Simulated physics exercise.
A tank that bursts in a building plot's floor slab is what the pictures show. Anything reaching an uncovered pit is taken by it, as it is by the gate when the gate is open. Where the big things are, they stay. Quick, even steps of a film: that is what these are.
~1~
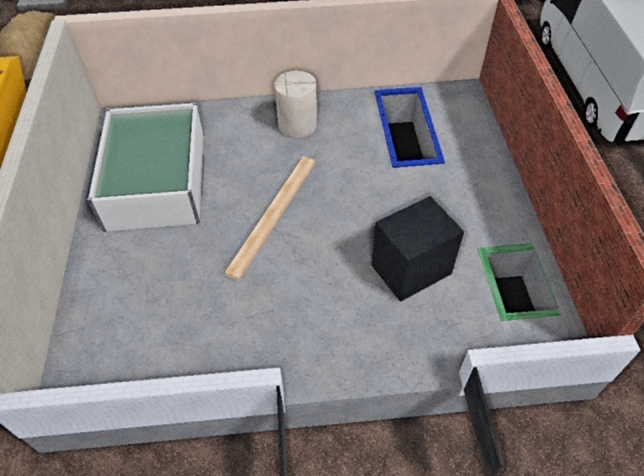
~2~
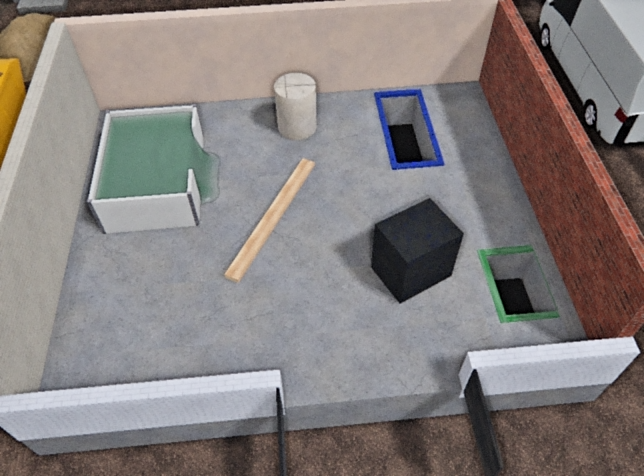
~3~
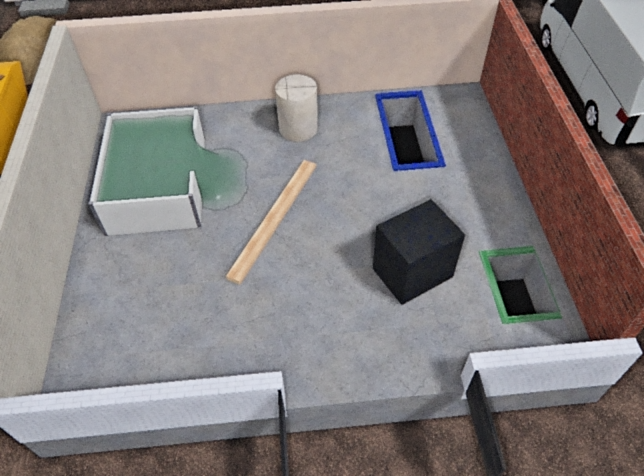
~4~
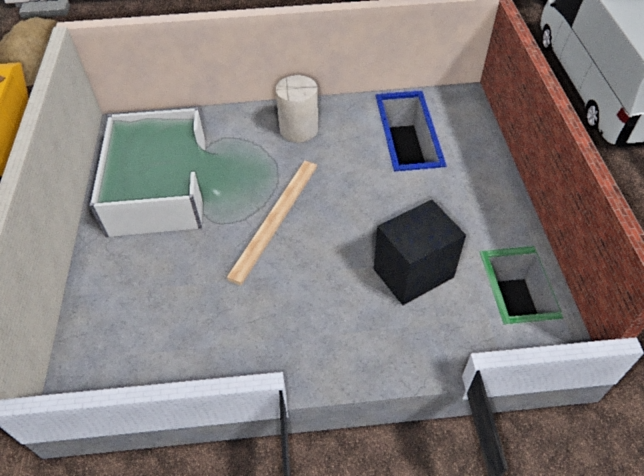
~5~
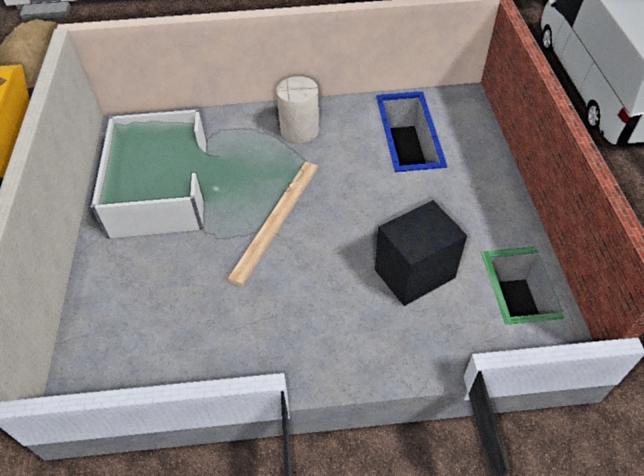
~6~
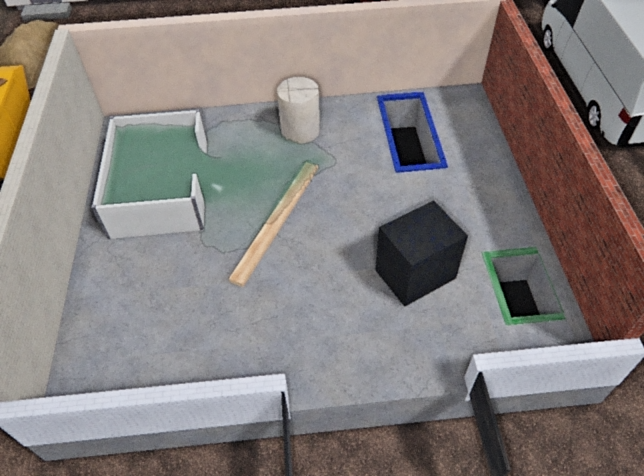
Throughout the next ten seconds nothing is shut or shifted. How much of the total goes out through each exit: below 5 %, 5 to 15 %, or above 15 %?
As I see it, as it plays out the gate never reaches five per cent. As it plays out the blue pit goes past fifteen per cent. As it plays out the green pit sits in the middle - five to fifteen per cent.
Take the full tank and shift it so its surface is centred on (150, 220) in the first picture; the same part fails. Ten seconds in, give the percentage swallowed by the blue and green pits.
Within ten seconds the blue pit collects 8 percent of the total and the green pit 8 percent.
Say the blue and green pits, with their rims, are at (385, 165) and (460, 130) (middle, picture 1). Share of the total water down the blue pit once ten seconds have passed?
Roughly 30 per cent ends up in the blue pit.
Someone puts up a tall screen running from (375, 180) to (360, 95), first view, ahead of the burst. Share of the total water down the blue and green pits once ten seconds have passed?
Approximate split, blue: 2 in a hundred; green: 6 in a hundred.
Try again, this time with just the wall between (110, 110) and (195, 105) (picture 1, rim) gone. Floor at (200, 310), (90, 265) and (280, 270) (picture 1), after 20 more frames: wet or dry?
Well, the first is missed by the spill, the next hit by the spill, the last missed by the spill.
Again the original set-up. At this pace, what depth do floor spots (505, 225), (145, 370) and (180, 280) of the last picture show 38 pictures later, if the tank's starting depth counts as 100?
8, 2 and 2 in a hundred, in turn.
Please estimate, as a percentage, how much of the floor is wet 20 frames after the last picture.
Close to 50 %.
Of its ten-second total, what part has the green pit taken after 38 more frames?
Near 60 in a hundred.
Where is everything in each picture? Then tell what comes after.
In the first picture, the tank at (147, 152) is whole and still.
In the second picture, the front is at (211, 155), out from the gap at (196, 168).
In the third picture, water pours out at (198, 172) and has run to (236, 155).
In the fourth picture, the front is at (273, 168), out from the gap at (199, 174).
In the fifth picture, the front is at (305, 166), out from the gap at (200, 175).
In the sixth picture, water pours out at (200, 174) and has run to (329, 158).
A moment on, water covers 20 % of the floor; the gate 0 %, the blue pit 1 %, the green pit 0 %.
Next, water covers 35 % of the floor; the gate 0 %, the blue pit 7 %, the green pit 0 %.
Then, water covers 50 % of the floor; the gate 0 %, the blue pit 14 %, the green pit 1 %.
Later, water covers 70 % of the floor; the gate 1 %, the blue pit 20 %, the green pit 4 %.
In the end, water covers 80 % of the floor; the gate 3 %, the blue pit 22 %, the green pit 7 %.
